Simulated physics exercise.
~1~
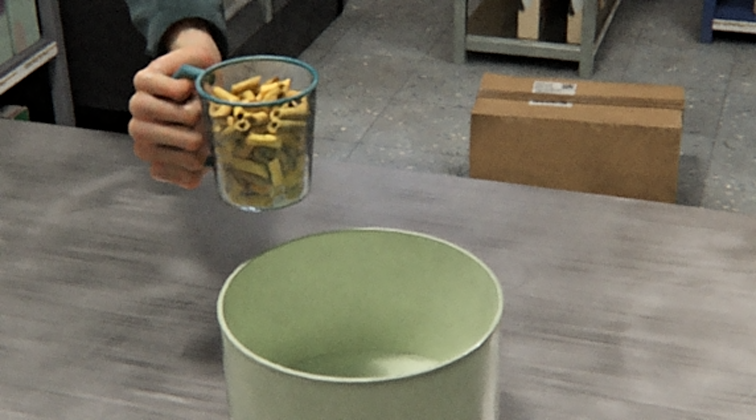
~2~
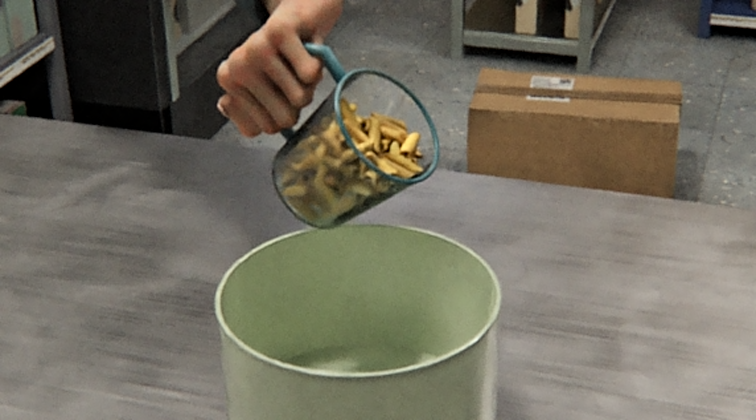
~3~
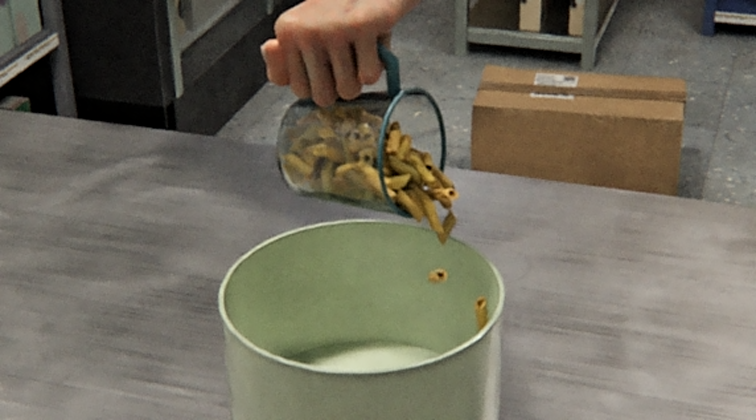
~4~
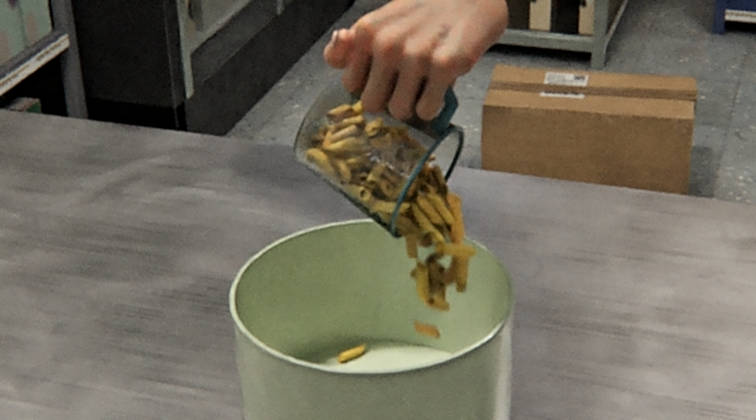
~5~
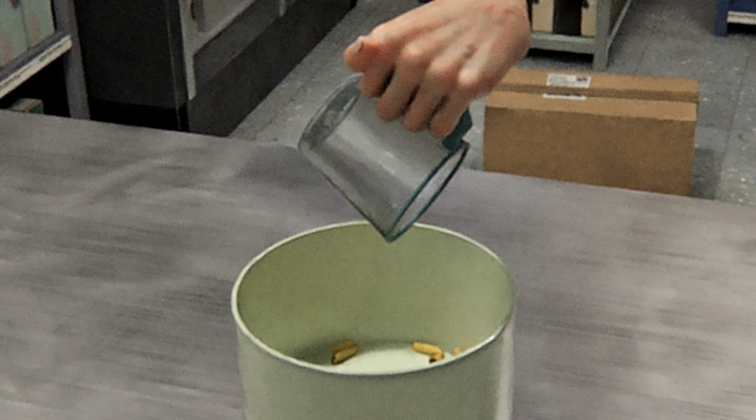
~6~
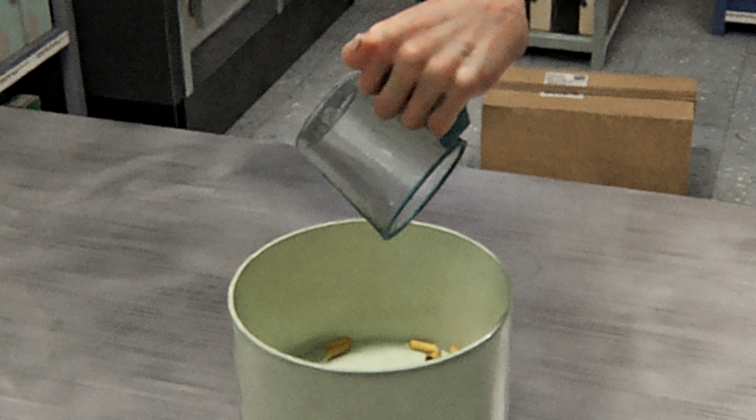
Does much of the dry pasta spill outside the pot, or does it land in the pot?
The dry pasta lands in the pot, and the cup above it is left empty.
